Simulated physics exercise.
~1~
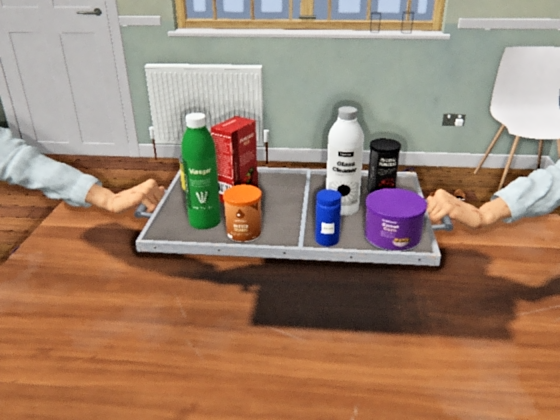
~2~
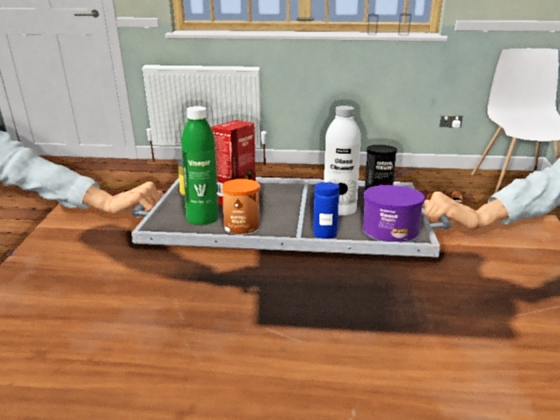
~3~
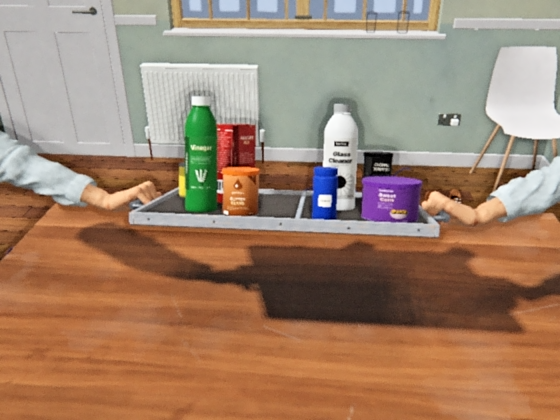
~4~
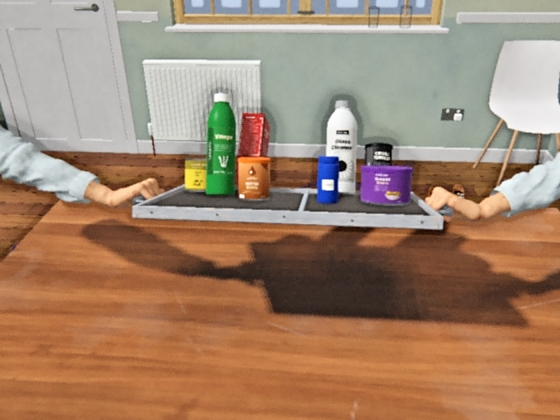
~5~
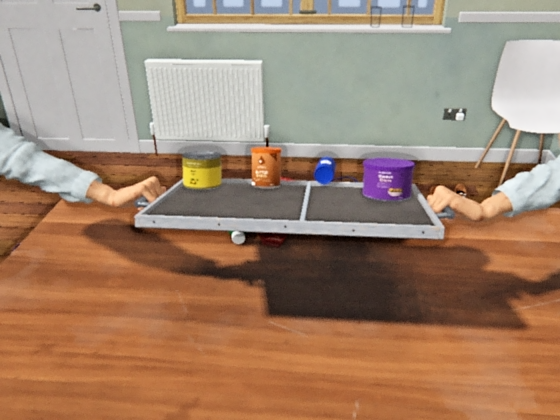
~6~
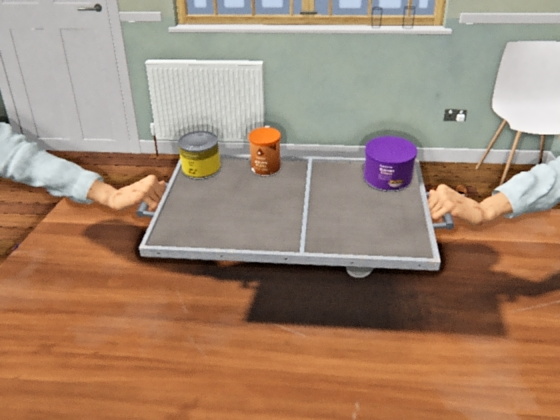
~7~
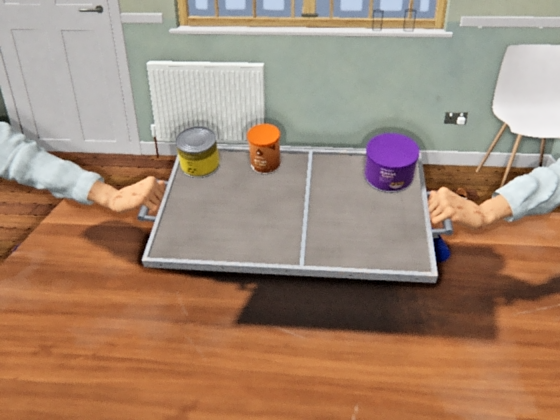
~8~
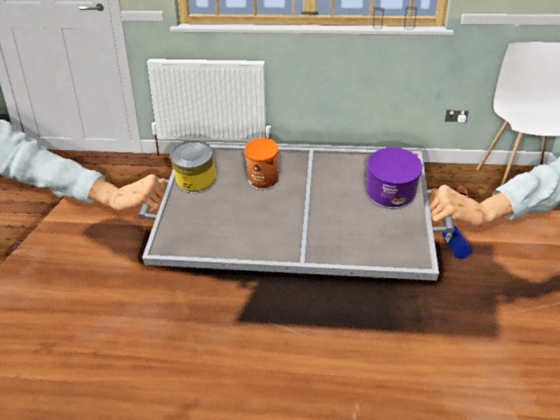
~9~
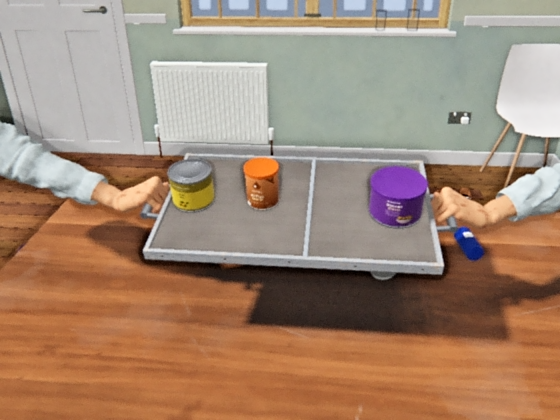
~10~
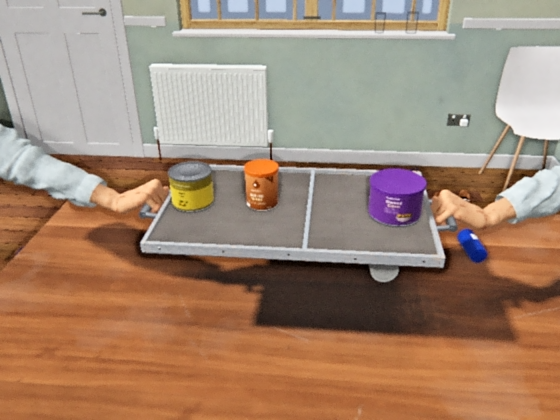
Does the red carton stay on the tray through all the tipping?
No, the red carton goes off the tray when the far edge is tipped down, and it is not on the tray at the end.
